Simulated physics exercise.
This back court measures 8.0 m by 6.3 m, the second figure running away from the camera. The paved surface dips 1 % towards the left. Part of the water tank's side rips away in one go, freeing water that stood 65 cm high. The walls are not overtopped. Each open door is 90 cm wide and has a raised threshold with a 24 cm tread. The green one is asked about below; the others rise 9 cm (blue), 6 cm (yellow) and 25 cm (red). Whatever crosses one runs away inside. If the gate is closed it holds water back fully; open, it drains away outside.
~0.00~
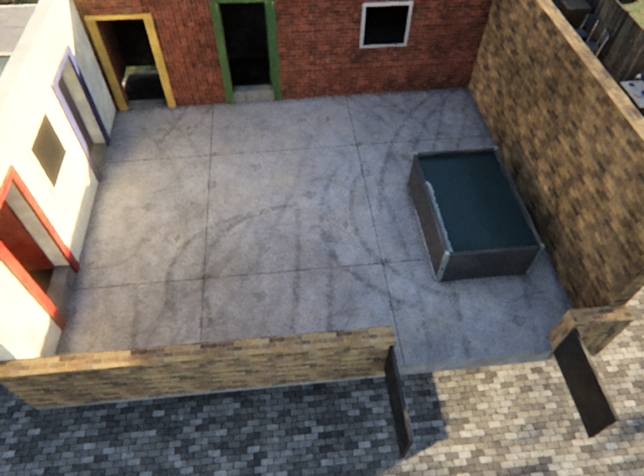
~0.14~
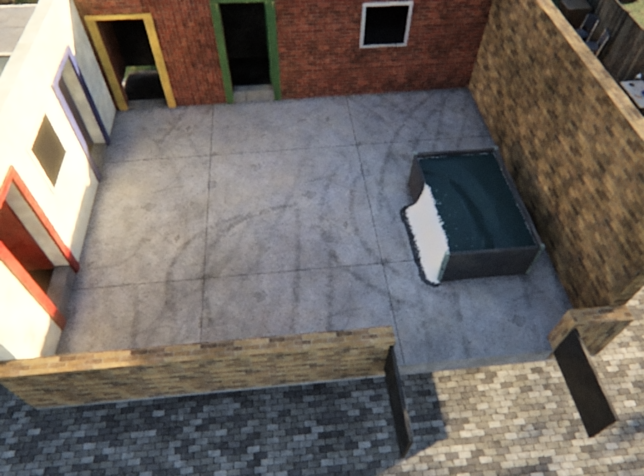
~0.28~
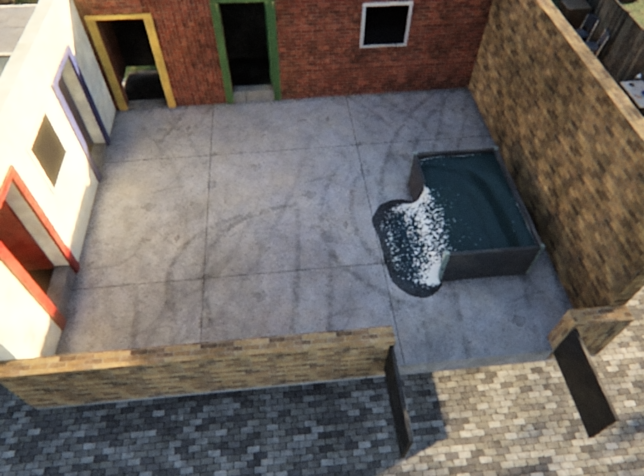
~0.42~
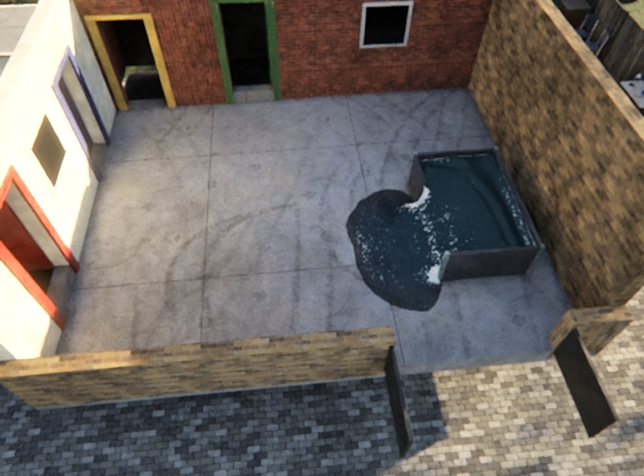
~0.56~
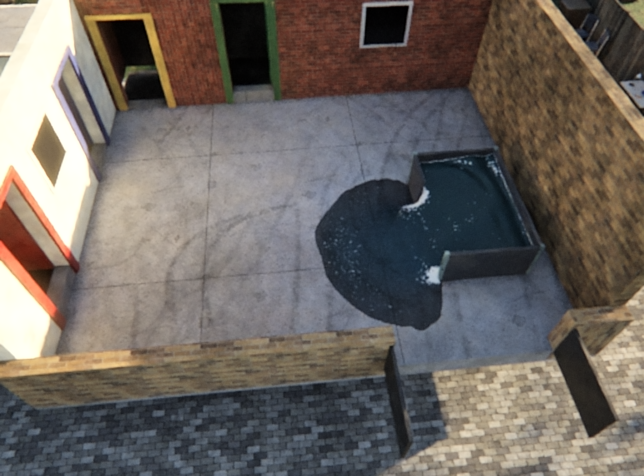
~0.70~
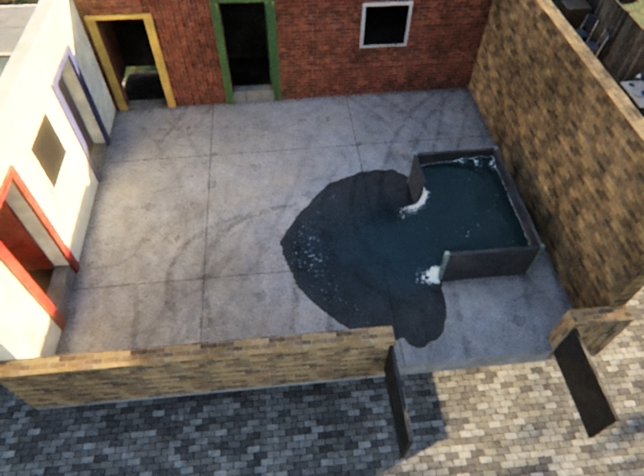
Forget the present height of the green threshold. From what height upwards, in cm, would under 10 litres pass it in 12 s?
It would have to be roughly 5.5 cm high.
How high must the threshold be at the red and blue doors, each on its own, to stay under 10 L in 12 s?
About 20 cm at red and 9.5 cm at blue.
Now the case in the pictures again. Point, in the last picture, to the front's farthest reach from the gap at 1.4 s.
Near (140, 282).
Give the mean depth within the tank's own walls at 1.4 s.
Some 33 cm.
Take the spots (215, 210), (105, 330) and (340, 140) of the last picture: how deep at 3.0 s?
In that order: 3, 11 and 0 cm.
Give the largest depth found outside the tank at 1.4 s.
About 27 cm.
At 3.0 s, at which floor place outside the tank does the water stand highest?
Near (80, 358).
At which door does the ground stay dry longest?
Last comes the green one.
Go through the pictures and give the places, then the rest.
In the first frame, the water tank at (473, 200) is whole and still, 65 cm deep; the green door at (250, 61) is dry.
In the second frame, the gap is at (431, 234), the front 0.2 m out at (423, 273); the back of the water tank holds 65 cm.
In the third frame, the front is at (381, 231), 0.8 m from the gap at (430, 235); 1.2 m2 of floor is wet, 63 cm left at the back.
In the fourth frame, the front is at (355, 241), 1.3 m from the gap at (430, 235); 2.4 m2 of floor is wet, 56 cm left at the back.
In the fifth frame, the front is at (322, 244), 1.9 m from the gap at (430, 236); 4.1 m2 of floor is wet, 57 cm left at the back.
In the sixth frame, the gap is at (430, 235), the front 2.5 m out at (287, 247); the back of the water tank holds 52 cm; the green door at (250, 61), 5.2 m from the gap, is still 3.2 m from the nearest water.
After 1.4 s water covers 30 % of the floor, deepest (27 cm) near (419, 258); it has not reached the green door.
After 3.0 s water covers 55 % of the floor, deepest (36 cm) near (80, 358); it has not reached the green door.
After 12.0 s water covers 85 % of the floor, deepest (10 cm) near (93, 206); 5 cm at the green door, 0 litres in over its 26 cm threshold.
At the green door as built, the water arrived by 6.2 s and peaked near 9 cm at 8.0 s.
With a threshold of 5 cm, 15 litres would have come in within the 12 s; with 7 cm, 3 litres. So under 10 litres takes about 5.5 cm.
